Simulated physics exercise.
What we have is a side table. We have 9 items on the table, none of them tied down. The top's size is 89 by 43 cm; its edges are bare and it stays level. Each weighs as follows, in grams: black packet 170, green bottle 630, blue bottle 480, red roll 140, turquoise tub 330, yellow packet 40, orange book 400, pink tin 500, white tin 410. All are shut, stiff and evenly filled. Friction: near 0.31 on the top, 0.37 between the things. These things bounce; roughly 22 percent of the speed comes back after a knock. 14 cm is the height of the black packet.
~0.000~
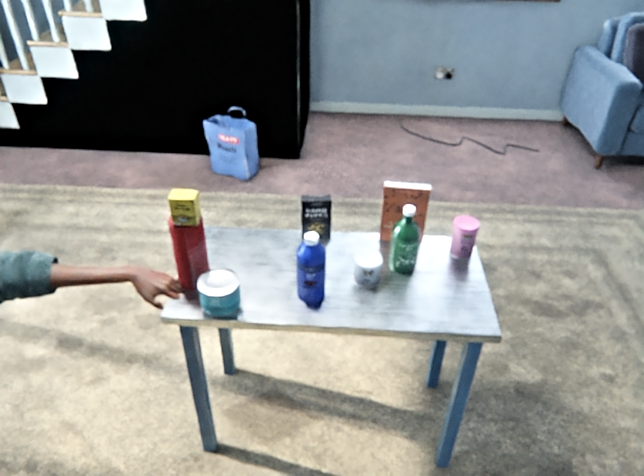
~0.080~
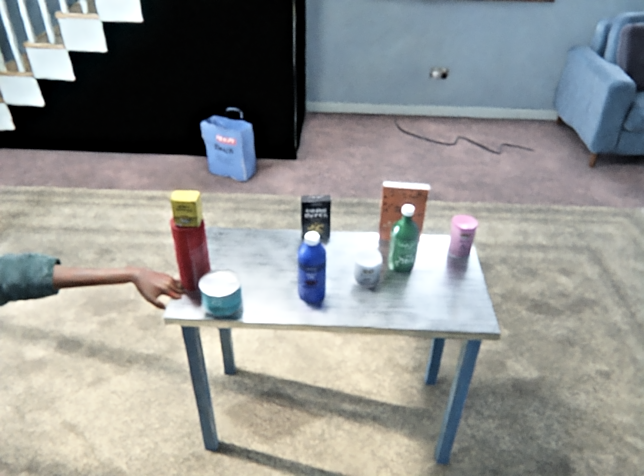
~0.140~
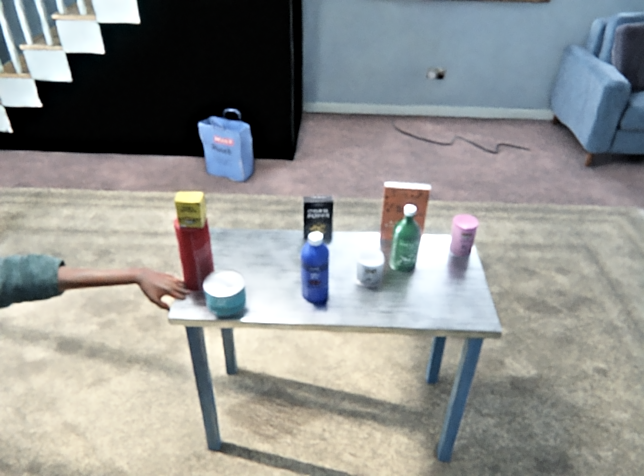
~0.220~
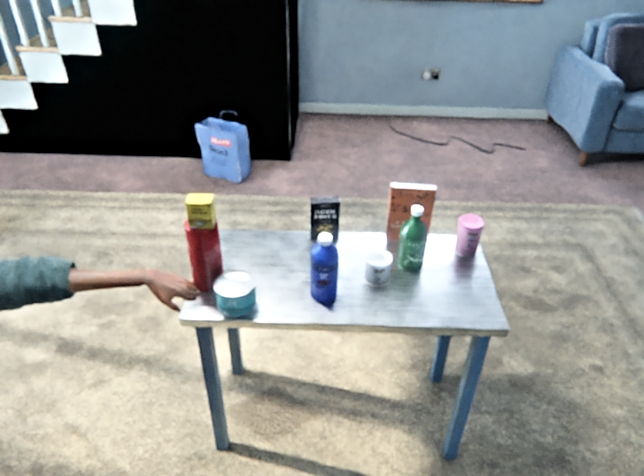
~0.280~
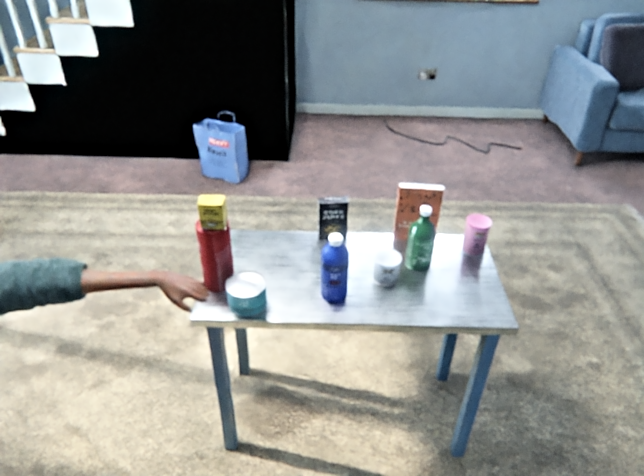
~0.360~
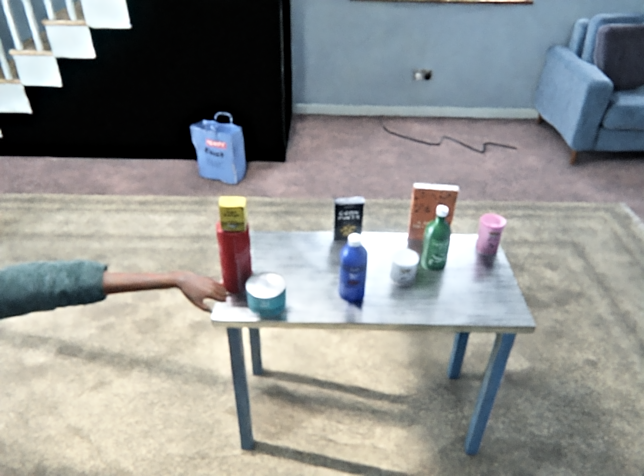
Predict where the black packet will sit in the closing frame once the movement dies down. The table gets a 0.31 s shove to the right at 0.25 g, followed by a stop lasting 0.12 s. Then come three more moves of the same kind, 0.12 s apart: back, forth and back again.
I would say around (314, 219).
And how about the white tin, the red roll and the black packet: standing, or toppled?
The white tin stays upright; the red roll tips over; the black packet stays upright.
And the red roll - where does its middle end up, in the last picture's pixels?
End point: Approx. (197, 404).
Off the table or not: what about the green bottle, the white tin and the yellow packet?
The green bottle is still on the table; the white tin is still on the table; the yellow packet ends off the table.
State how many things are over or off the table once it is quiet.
The number is 3.
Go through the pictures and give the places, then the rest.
In the first frame, black packet (316, 217); green bottle (406, 238).
In the second frame, red roll (192, 252); turquoise tub (222, 292).
In the third frame, table along by 1 cm; yellow packet (191, 210); orange book (404, 213).
In the fourth frame, table along by 3 cm; pink tin (469, 236); white tin (378, 268).
In the fifth frame, table along by 6 cm; green bottle (422, 237); blue bottle (335, 266).
In the sixth frame, table along by 11 cm; black packet (348, 219); red roll (236, 255).
After 1.06 s, pink tin now off the table; black packet slid 2 cm near (320, 219); yellow packet leaning 5°.
After 1.46 s, table along by 10 cm; red roll and yellow packet now off the table.
After 1.96 s, table along by 10 cm; black packet slid 5 cm near (358, 220); green bottle slid 5 cm; blue bottle slid 5 cm.
At rest (2.8 s), off the table, red roll, yellow packet and pink tin; the other 6 in place, give or take 5 cm. Seen from the same camera at the end, black packet near (314, 219).
